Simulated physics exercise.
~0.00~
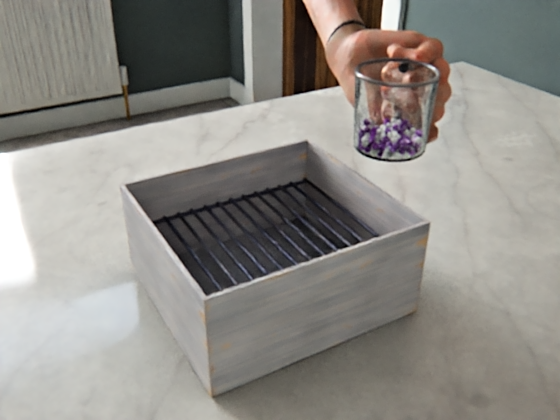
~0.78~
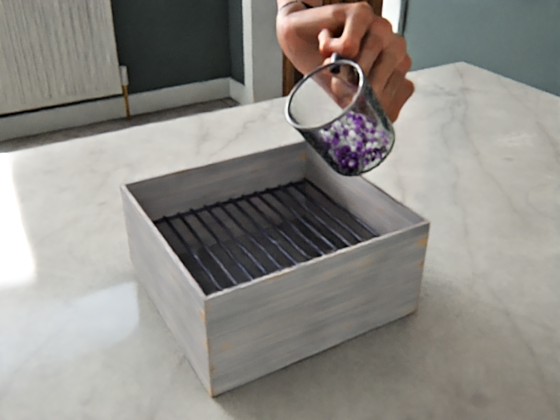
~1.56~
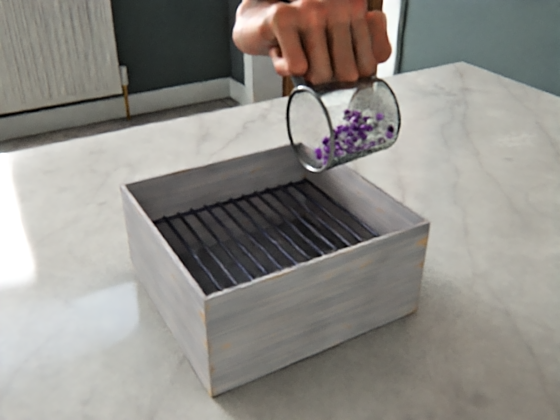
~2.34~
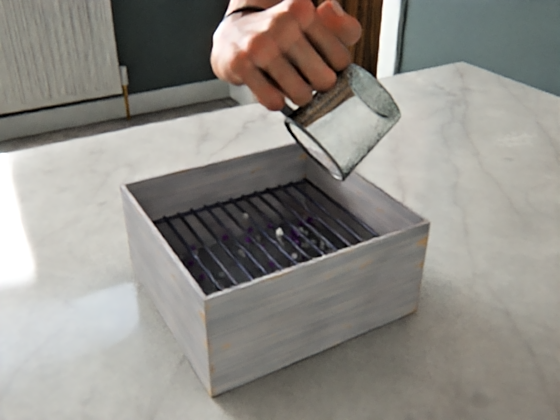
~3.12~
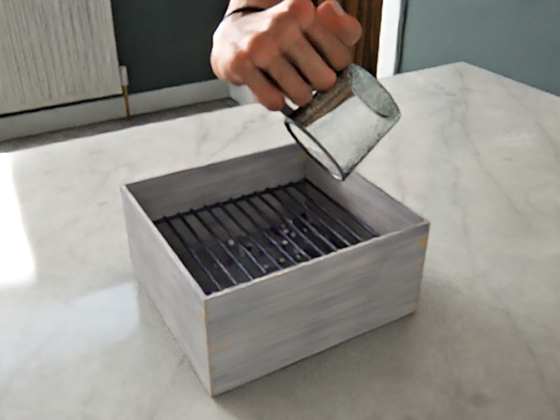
A hand holds a clear cup of small purple and white pieces above the right side of a greyish wooden box on a pale marbled tabletop, seen from slightly above. Dark wires form a grille across the inside of the box, and a white radiator stands at the back left. The hand moves the cup left over the box and tilts it until it lies on its side, the pieces still inside. It then tips the cup further and empties it over the wires. A few pieces briefly show on the grille, then both colours drop through, leaving none lying on top.
